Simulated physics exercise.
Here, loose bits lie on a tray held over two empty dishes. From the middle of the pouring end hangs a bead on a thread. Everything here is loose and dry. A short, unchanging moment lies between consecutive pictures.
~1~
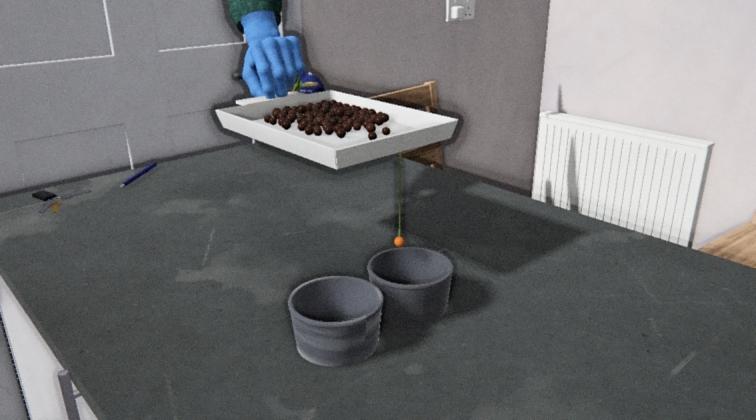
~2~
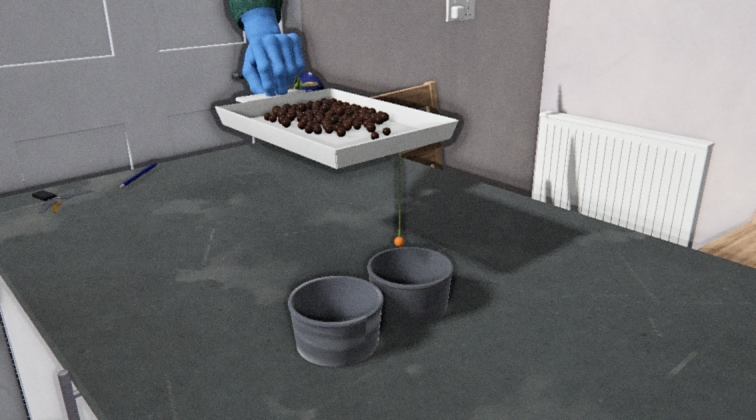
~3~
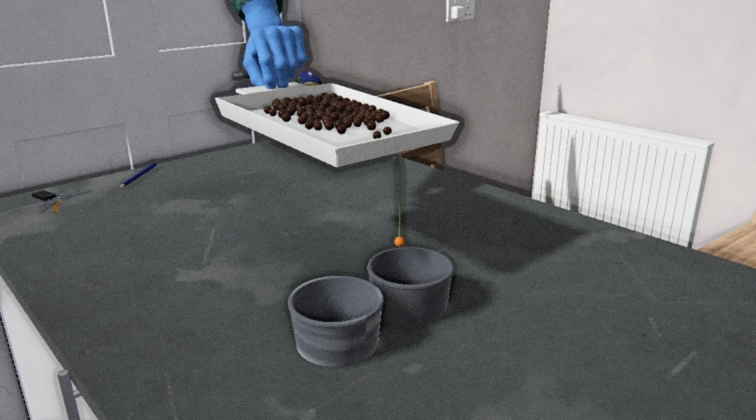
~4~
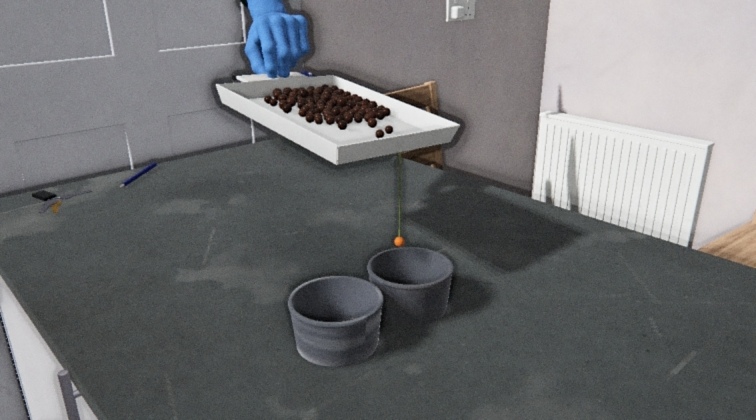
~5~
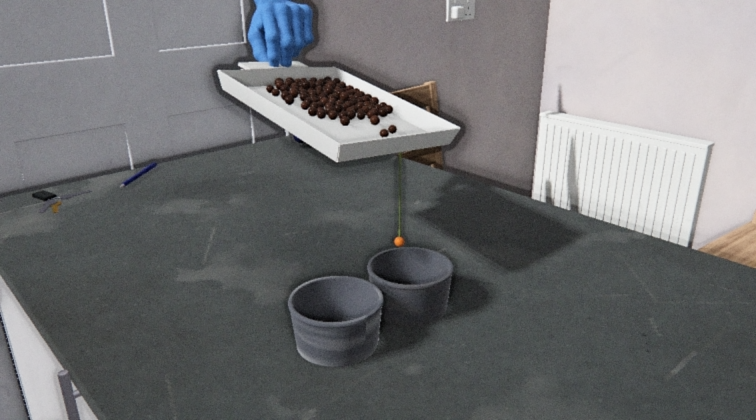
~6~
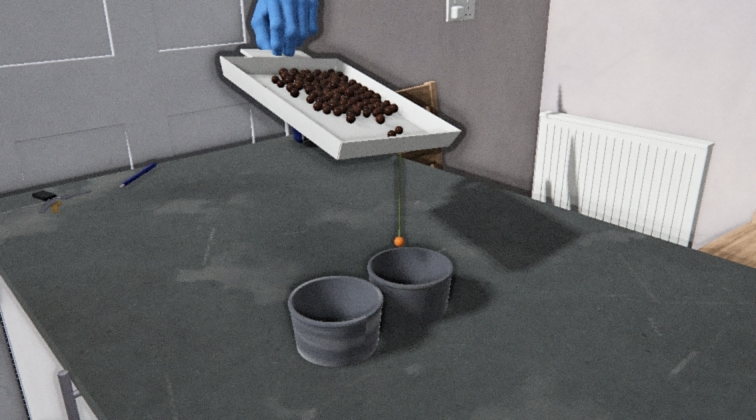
On a dark countertop, a blue hand gradually tilts a white tray of chocolate balls above two empty dishes.
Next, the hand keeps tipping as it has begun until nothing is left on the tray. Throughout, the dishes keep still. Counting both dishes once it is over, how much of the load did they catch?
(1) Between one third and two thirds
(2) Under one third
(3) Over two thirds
(2) Under one third.
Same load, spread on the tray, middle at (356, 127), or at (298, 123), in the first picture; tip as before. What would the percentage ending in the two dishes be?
It would be 10 in a hundred, and then 0 in a hundred.
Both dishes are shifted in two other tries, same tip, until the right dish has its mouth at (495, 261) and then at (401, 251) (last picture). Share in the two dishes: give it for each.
Around 10 and around 0 per cent, in that order.
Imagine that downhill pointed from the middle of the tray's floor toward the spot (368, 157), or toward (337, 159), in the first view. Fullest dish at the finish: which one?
For the first aim the left side, for the second the left side.
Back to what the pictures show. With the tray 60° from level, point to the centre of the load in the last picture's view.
In the last view, the load is centred close to (429, 132).
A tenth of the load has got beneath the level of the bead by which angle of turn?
That happens at close to 60 degrees.
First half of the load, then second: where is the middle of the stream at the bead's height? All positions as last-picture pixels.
For the early half I get (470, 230), and for the late half (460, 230).
Soon after the last picture, tray tipped steeply; most on the tray; a stray few outside both; a small part in the air.
A little later, tray tipped right over; a small part on the tray; a stray few in the right dish; most outside both; a small part in the air.
Later still, tray tipped past a quarter turn; a stray few in the right dish; nearly all outside both.
By the end, tray tipped past a quarter turn; none in the left dish; a stray few in the right dish; nearly all outside both.
